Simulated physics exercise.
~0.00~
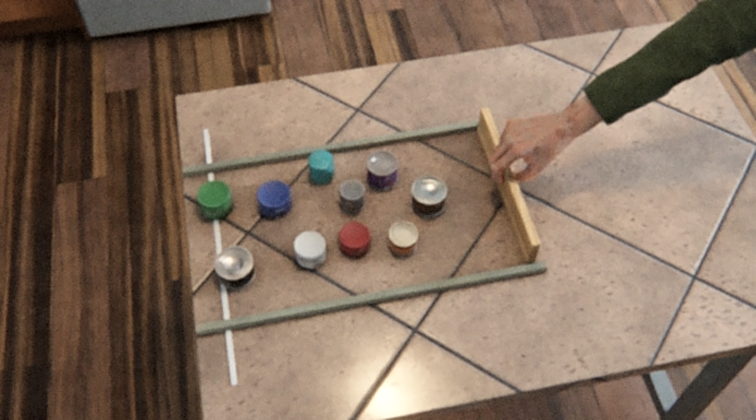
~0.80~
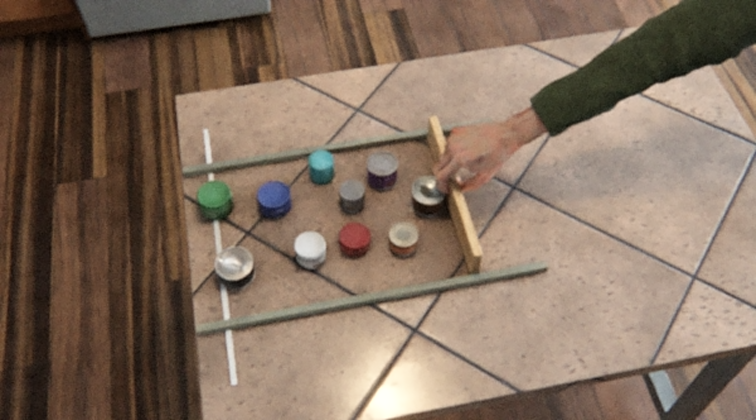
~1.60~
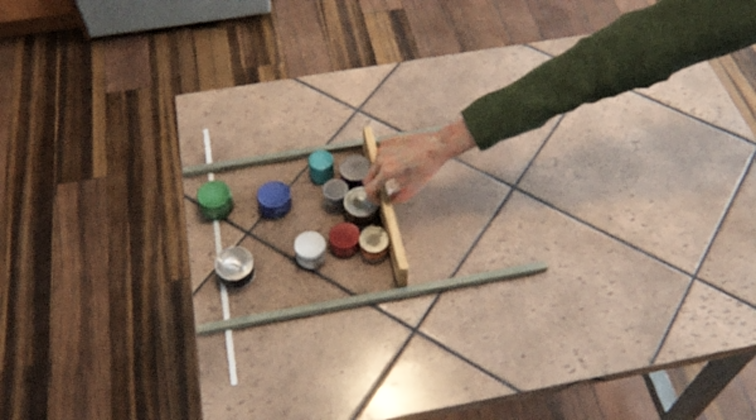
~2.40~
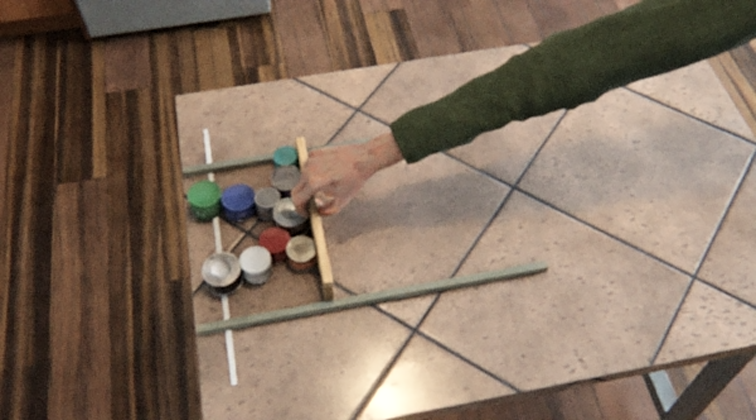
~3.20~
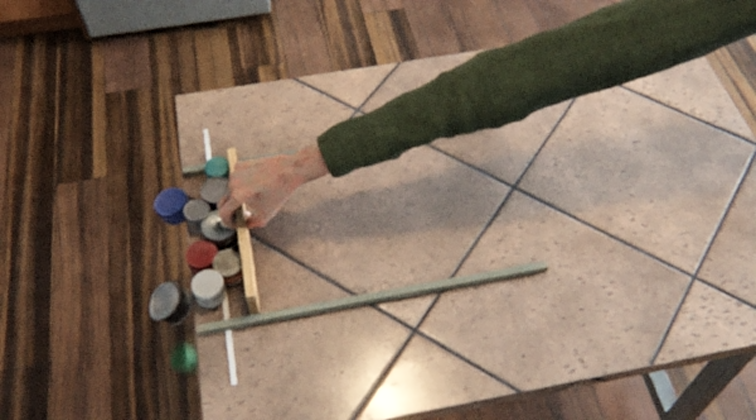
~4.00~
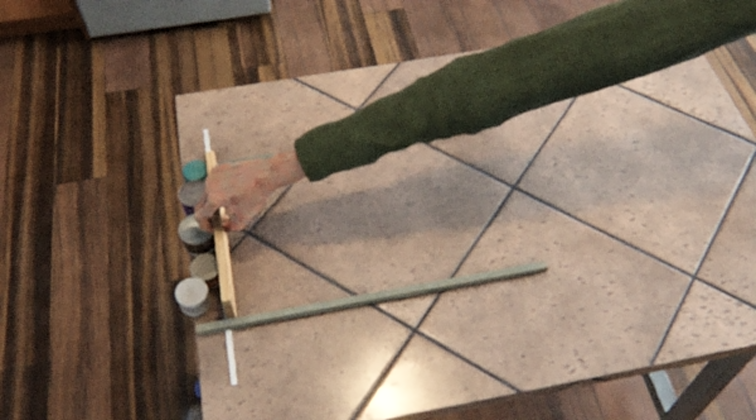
On a tiled table above a striped wooden floor, seen from above at an angle, small round pots in green, blue, teal, red, white, grey and darker shades sit scattered between two greenish rails. A white strip of tape crosses the left end, and a hand in a dark green sleeve holds an upright wooden board at the right. The hand slides the board left, gathering the pots into a cluster and pushing them toward the tape. The green pot drops off the table's left edge first, and others follow. The board finally reaches the tape, with several pots gone and the rest crowded along the edge.
